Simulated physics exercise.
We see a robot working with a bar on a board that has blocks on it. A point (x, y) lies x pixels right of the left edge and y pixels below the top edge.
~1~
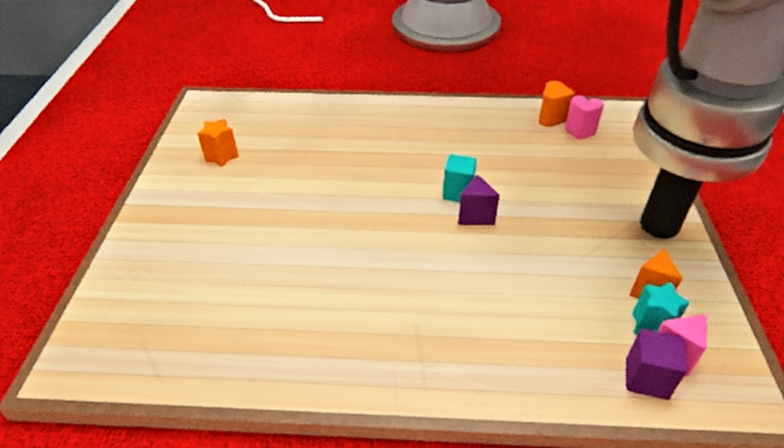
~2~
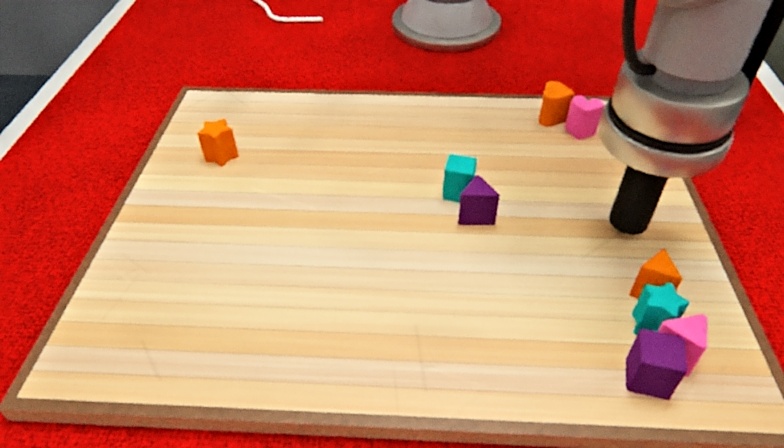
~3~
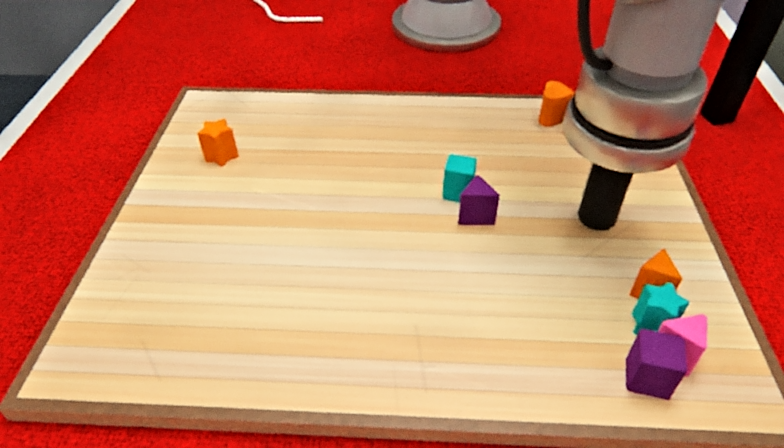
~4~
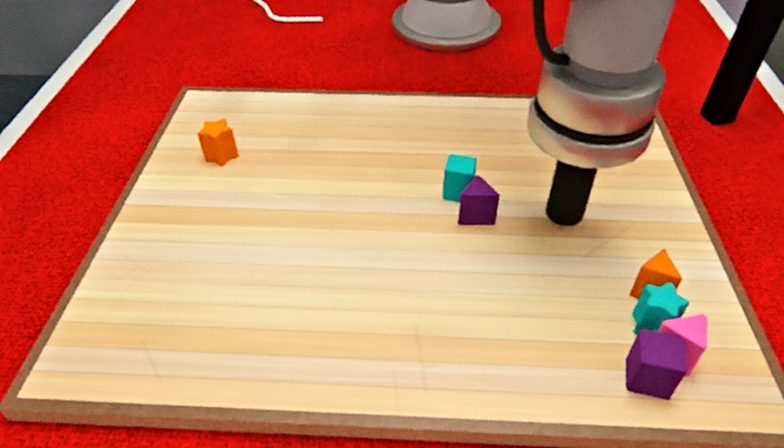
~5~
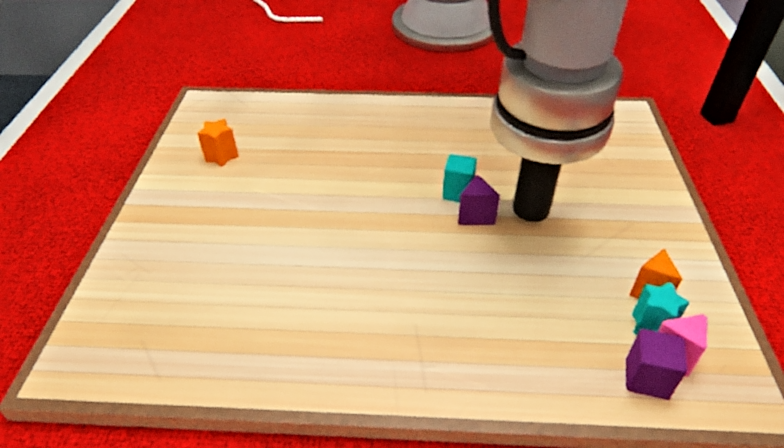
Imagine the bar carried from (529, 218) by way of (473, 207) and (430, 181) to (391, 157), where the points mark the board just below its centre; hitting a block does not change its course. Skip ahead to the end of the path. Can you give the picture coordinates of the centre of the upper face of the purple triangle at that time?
My best guess is (440, 183).
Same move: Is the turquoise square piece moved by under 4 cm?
I'd say no.
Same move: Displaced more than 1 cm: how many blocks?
Answer: 2.
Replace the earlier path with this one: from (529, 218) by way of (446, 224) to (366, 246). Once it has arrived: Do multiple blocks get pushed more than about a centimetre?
Going by the path, no.
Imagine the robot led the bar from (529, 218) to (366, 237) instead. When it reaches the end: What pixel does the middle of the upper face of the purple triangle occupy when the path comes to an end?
My estimate: (419, 180).
What follows on the original path. One third of the way, bar (474, 198); turquoise square piece (454, 157); purple triangle (447, 183).
Two thirds of the way, bar (429, 171); turquoise square piece (431, 131), turned 90° clockwise; purple triangle (440, 183).
At the end, bar (391, 148); turquoise square piece (427, 123), turned 120° clockwise; purple triangle (440, 183).
